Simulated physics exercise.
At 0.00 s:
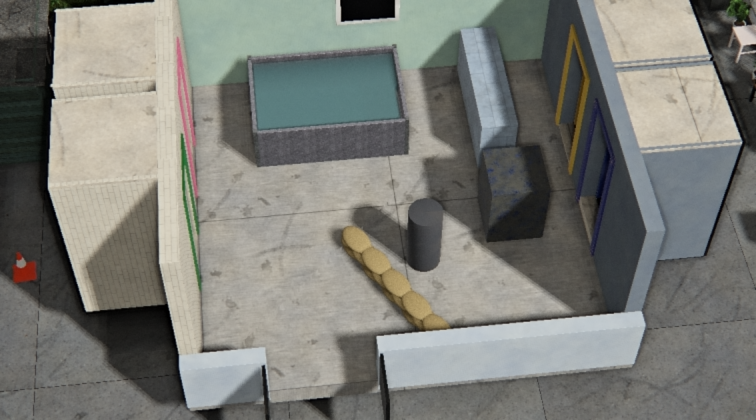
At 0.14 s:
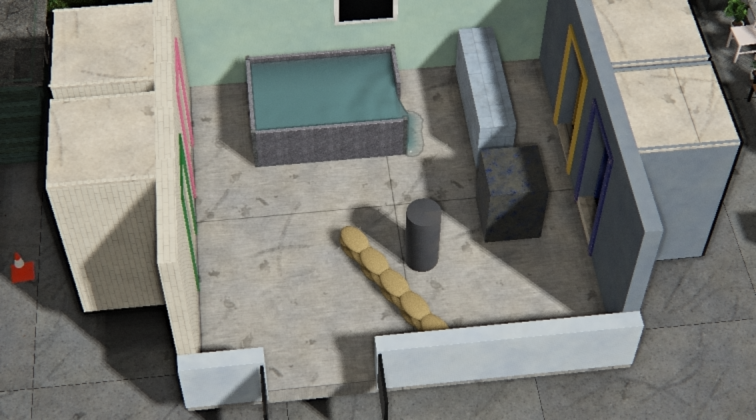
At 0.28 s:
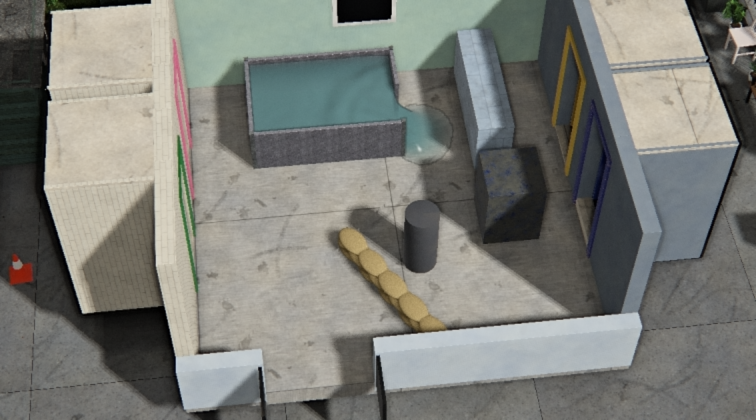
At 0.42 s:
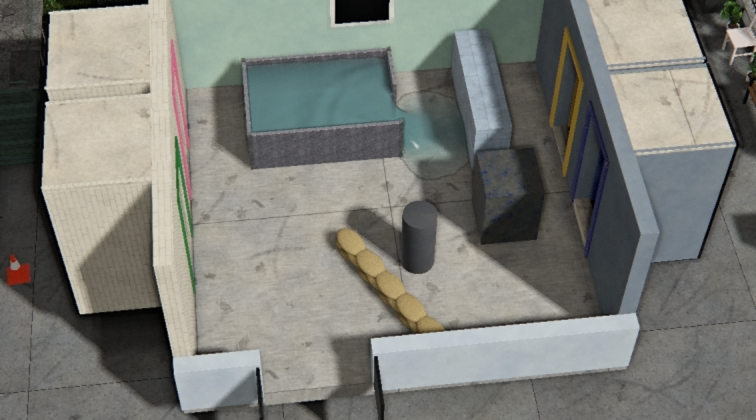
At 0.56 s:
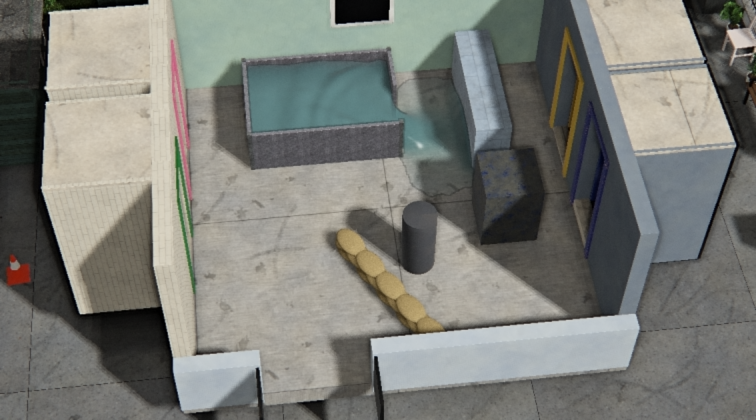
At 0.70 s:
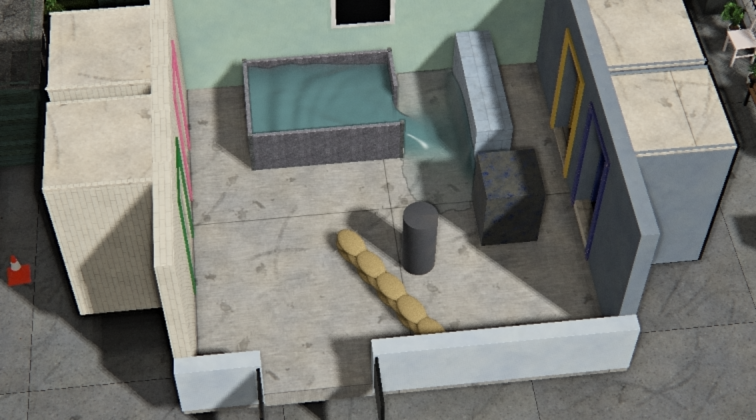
To begin with, a grey-walled open tank of still, teal water stands in a walled yard with sandbags, a dark cylinder and blocks. Then water bursts from its right side and fans out across the floor, spreading to the pale blue block and thinning around its base.
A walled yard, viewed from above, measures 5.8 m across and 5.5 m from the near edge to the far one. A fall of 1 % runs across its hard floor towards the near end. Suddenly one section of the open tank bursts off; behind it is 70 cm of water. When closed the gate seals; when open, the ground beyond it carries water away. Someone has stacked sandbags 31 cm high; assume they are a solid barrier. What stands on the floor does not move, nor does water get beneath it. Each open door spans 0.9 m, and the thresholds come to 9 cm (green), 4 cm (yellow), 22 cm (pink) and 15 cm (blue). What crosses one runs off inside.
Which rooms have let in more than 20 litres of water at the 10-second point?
The room behind the green door is at or below 20 litres; the room behind the yellow door is above 20 litres; the room behind the pink door is at or below 20 litres; the room behind the blue door is at or below 20 litres.
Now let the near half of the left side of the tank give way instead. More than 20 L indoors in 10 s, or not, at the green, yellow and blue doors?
Door green stays within, door yellow stays within, door blue stays within.
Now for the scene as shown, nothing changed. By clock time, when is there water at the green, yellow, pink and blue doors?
Green: 4.5 s; yellow: 1.8 s; pink: 3.4 s; blue: 1.8 s.
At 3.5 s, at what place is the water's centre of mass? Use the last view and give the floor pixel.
Centre: Approx. (386, 155) px.
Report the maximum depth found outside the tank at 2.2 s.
Around 42 centimetres.
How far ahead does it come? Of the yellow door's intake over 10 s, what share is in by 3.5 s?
Share by then: ~ 30 %.
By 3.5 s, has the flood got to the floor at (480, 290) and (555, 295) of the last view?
Soaked, soaked.
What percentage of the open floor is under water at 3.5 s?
Roughly 55 % of the floor is wet.
After 1.4 s water covers 15 % of the floor and is deepest (48 cm) near (462, 133); green door not reached, yellow door not reached, pink door not reached, blue door not reached.
After 2.2 s water covers 30 % of the floor and is deepest (42 cm) near (462, 133); green door not reached, yellow door 10 cm at the sill, 6 L in, pink door not reached, blue door 4 cm at the sill, 0 L in.
After 3.5 s water covers 55 % of the floor and is deepest (31 cm) near (453, 142); green door not reached, yellow door 9 cm at the sill, 31 L in, pink door 2 cm at the sill, 0 L in, blue door 4 cm at the sill, 0 L in.
After 6.0 s water covers 80 % of the floor and is deepest (21 cm) near (495, 357); green door 2 cm at the sill, 0 L in, yellow door 8 cm at the sill, 56 L in, pink door 3 cm at the sill, 0 L in, blue door 11 cm at the sill, 0 L in.
After 10.0 s water covers 95 % of the floor and is deepest (17 cm) near (596, 347); green door 5 cm at the sill, 0 L in, yellow door 8 cm at the sill, 103 L in, pink door 2 cm at the sill, 0 L in, blue door 12 cm at the sill, 0 L in.
